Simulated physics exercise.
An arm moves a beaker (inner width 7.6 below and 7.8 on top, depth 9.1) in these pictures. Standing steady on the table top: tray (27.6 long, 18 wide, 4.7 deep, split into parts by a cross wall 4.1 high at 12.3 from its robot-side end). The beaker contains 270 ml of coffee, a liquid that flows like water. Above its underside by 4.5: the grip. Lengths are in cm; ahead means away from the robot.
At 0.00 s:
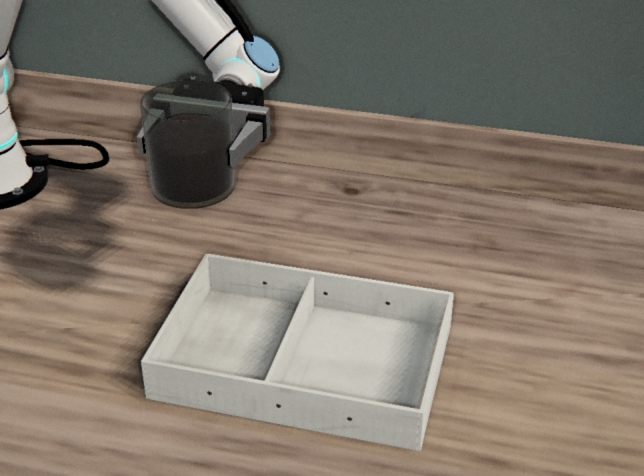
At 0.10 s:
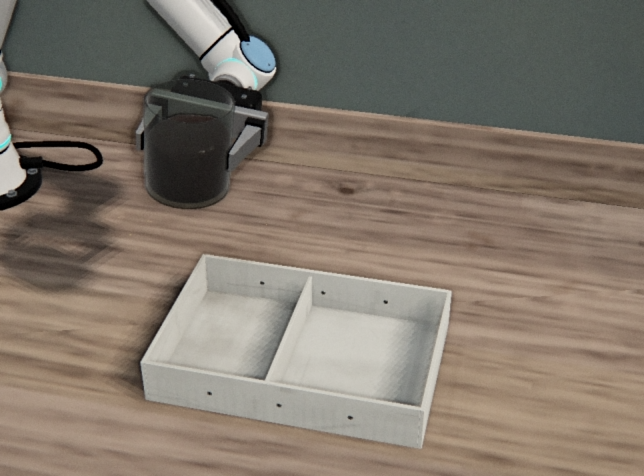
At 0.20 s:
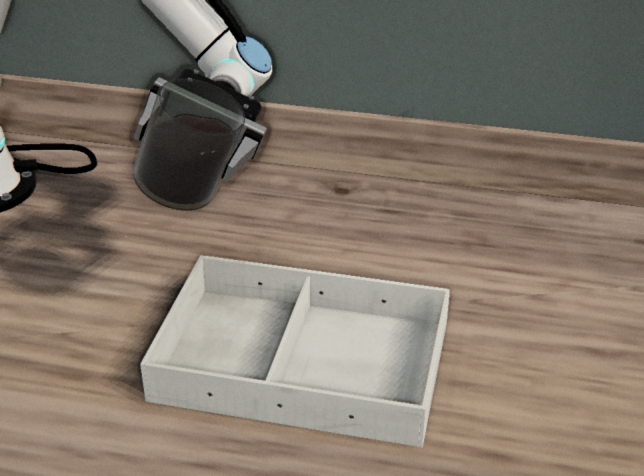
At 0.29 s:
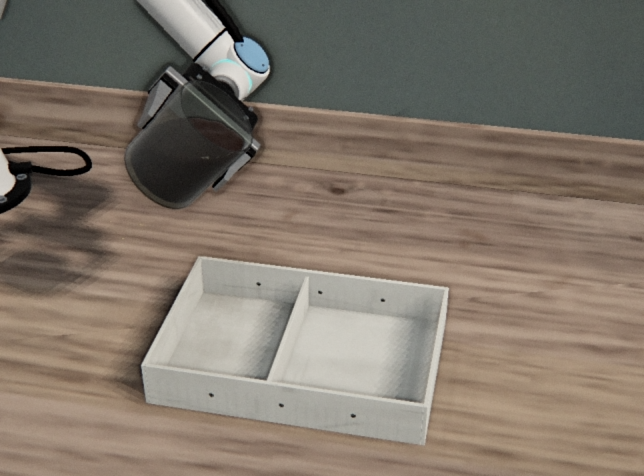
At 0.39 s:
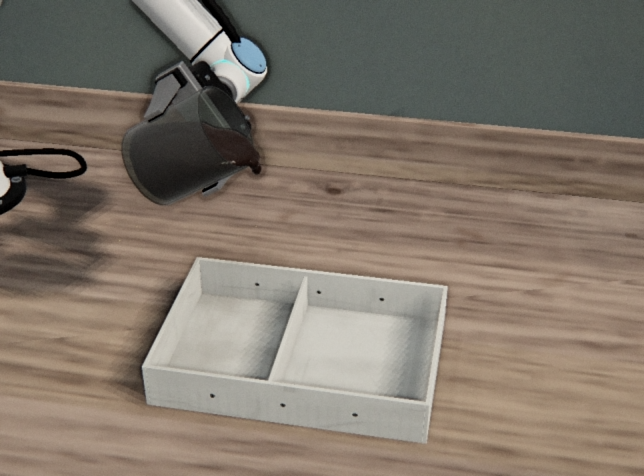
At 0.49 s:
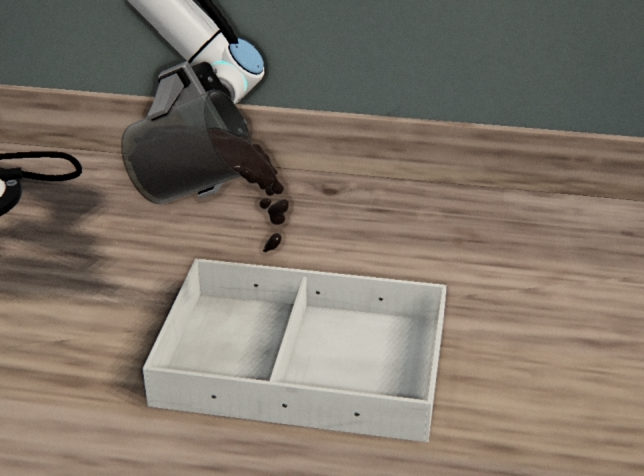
A robot arm tilts a beaker to the right, and dark coffee pours out.
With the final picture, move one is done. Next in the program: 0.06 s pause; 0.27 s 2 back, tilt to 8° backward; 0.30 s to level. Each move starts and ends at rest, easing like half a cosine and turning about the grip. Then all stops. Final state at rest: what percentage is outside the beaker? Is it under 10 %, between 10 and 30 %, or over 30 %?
It is between 10 and 30 %.
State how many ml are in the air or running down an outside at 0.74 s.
20 ml.
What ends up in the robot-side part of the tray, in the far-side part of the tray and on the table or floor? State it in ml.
Roughly 5, 50, 5 ml.
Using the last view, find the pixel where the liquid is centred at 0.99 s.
Roughly (212, 204).
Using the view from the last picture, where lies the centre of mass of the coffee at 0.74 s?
Near (204, 192).
After 0.74 s, tilted 6° forward, liquid up to 28 above the table; 215 ml in the beaker, 30 ml in the far-side part, 20 ml in the air or running down outside.
After 0.99 s, tilted 3° backward, liquid up to 27 above the table; 215 ml in the beaker, 45 ml in the far-side part, 5 ml in the robot-side part, 5 ml in the air or running down outside.
After 1.32 s, level, liquid up to 26 above the table; 215 ml in the beaker, 45 ml in the far-side part, 5 ml in the robot-side part, 5 ml on the table or floor.
After 2.12 s, level, liquid up to 26 above the table; 215 ml in the beaker, 45 ml in the far-side part, 5 ml in the robot-side part, 5 ml on the table or floor.
In the end, 215 ml in the beaker, 45 ml in the far-side part, 5 ml in the robot-side part, 5 ml on the table or floor. That is 20 % outside the beaker.
